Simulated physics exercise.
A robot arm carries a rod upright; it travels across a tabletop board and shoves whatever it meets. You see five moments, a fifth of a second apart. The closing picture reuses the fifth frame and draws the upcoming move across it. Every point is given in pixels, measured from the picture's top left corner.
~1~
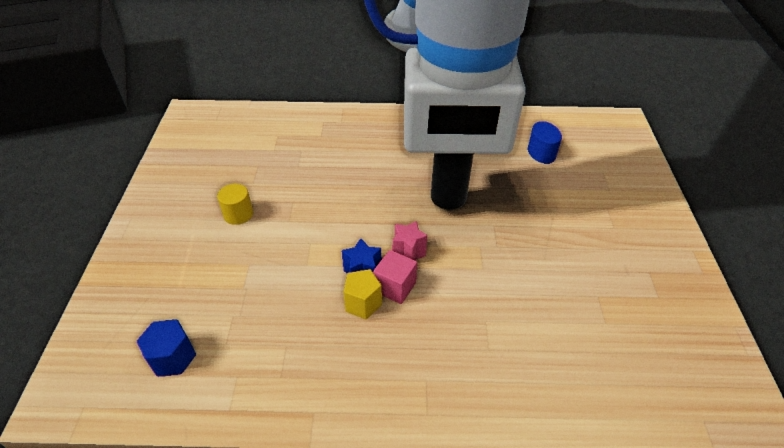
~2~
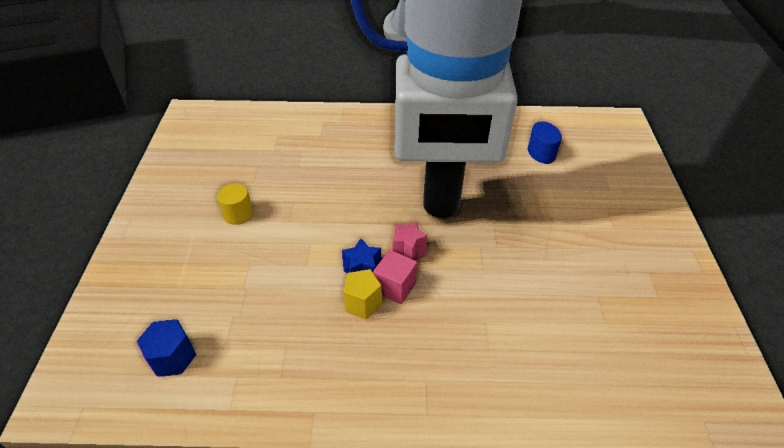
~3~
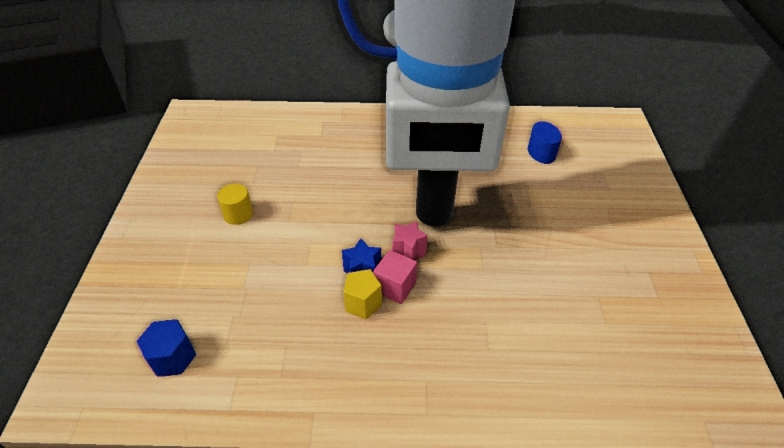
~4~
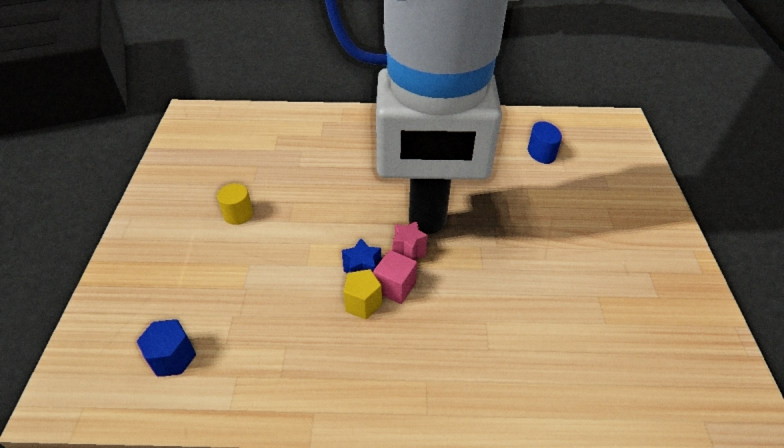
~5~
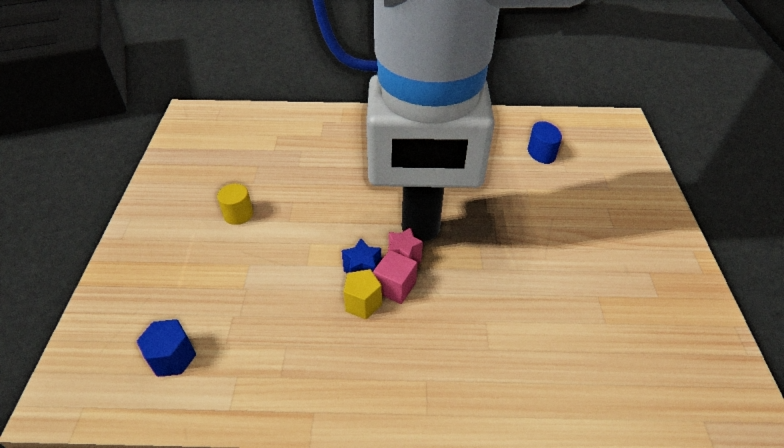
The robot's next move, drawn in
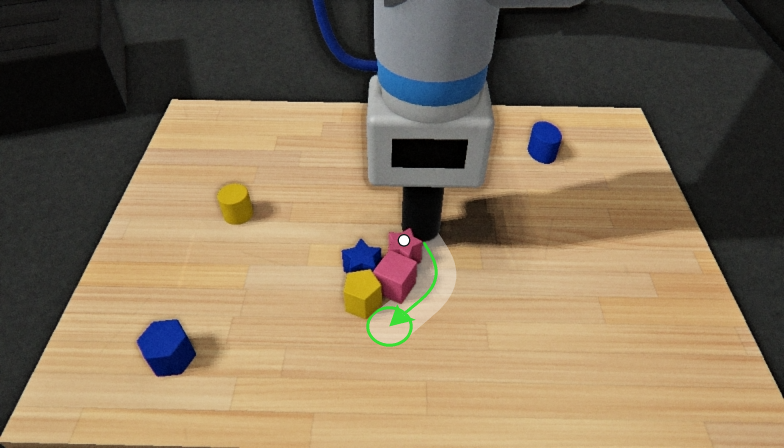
In the video, a robot arm with a black rod moves a short way down and left over a wooden table of scattered blocks, then nudges the pink star slightly left within a cluster of blue, yellow and pink blocks.
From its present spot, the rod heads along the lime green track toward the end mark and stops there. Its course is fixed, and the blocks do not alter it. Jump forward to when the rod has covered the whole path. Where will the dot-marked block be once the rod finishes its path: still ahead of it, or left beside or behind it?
In front, I predict.
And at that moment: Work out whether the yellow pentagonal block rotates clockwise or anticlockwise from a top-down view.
It ends up turned clockwise.
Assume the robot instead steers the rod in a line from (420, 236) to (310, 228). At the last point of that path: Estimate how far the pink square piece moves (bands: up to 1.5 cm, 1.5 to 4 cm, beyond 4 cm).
Distance: Less than 1.5 cm.
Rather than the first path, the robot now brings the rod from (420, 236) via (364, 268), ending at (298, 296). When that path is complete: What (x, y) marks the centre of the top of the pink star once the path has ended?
My estimate: (361, 279).
Path on the board, from (420, 236) by way of (436, 267) and (422, 299) to (389, 326); the dot is on the pink star.
The first path, step by step. One third of the way, rod at (436, 260); yellow pentagonal block at (349, 291); pink square piece at (384, 285), turned 30° clockwise; pink star at (408, 267), turned 35° clockwise.
Two thirds of the way, rod at (422, 292); yellow pentagonal block at (327, 294), turned 35° clockwise; pink square piece at (360, 303), turned 65° clockwise; pink star at (395, 297), turned 70° clockwise.
At the end, rod at (390, 319); yellow pentagonal block at (302, 296), turned 70° clockwise; blue star in place; pink square piece at (318, 322), turned 100° clockwise; pink star at (360, 327), turned 65° clockwise.
